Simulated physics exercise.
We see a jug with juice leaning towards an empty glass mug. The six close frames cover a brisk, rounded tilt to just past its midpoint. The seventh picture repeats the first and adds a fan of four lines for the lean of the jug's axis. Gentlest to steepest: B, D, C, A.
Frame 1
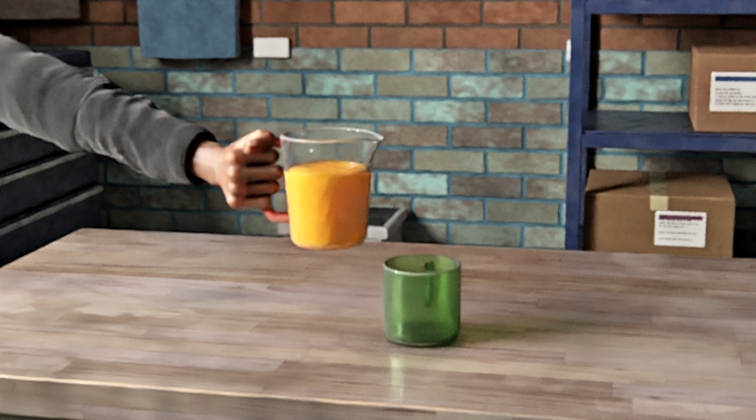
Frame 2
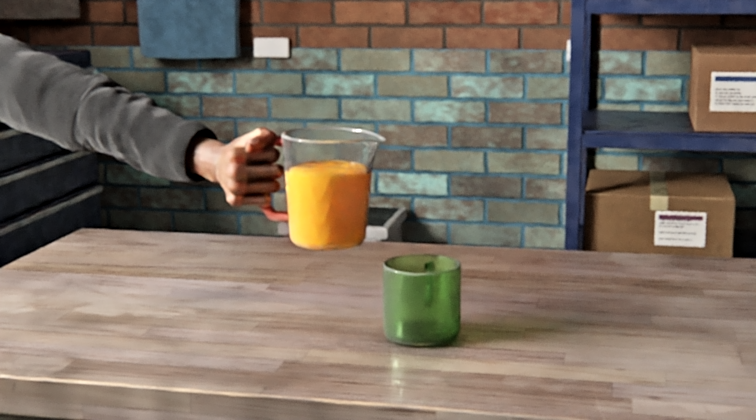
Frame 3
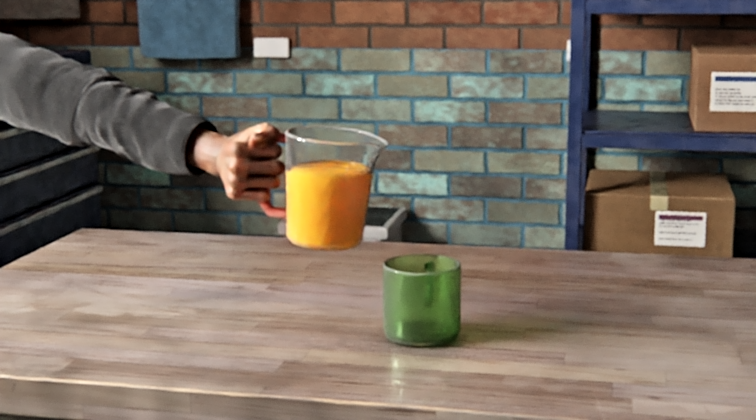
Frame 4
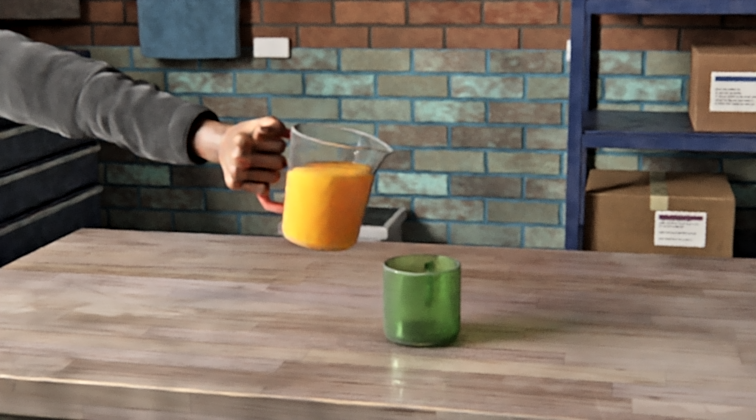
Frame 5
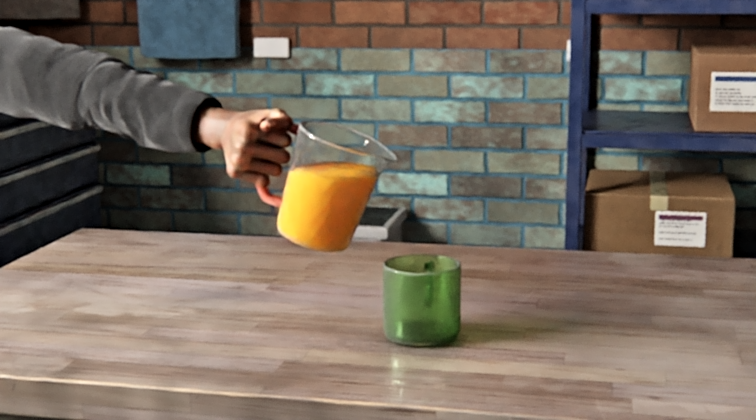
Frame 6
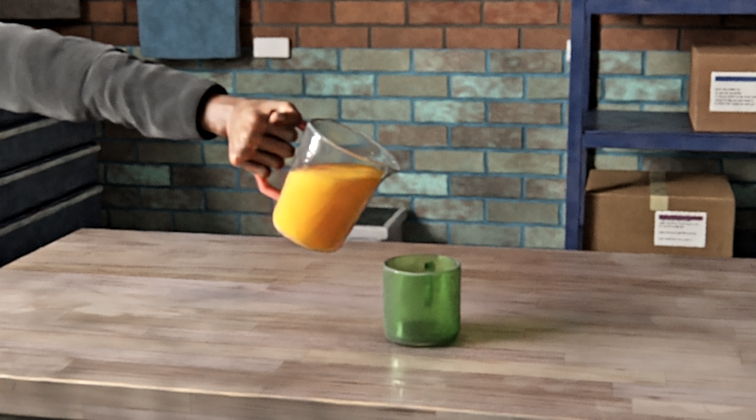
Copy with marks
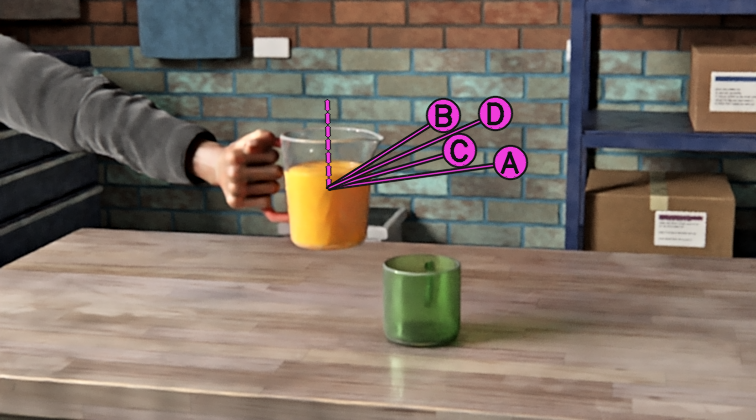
A hand tilts a glass jug of orange juice rightward above an empty green glass mug.
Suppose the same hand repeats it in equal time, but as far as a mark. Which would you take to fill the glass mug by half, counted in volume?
Best: D.
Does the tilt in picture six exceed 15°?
Yes, it does.
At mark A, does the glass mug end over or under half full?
Over.
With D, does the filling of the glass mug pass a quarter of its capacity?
Yes, it does.
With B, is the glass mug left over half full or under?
Under half.
In magenta, A at (493, 165); B at (429, 125); C at (443, 155); D at (480, 120).
With A, the glass mug ends with about 82 % of what it can hold; 7 % of the juice is spilt.
With B, the glass mug ends with about 33 % of what it can hold.
With C, the glass mug ends with about 71 % of what it can hold.
With D, the glass mug ends with about 52 % of what it can hold.
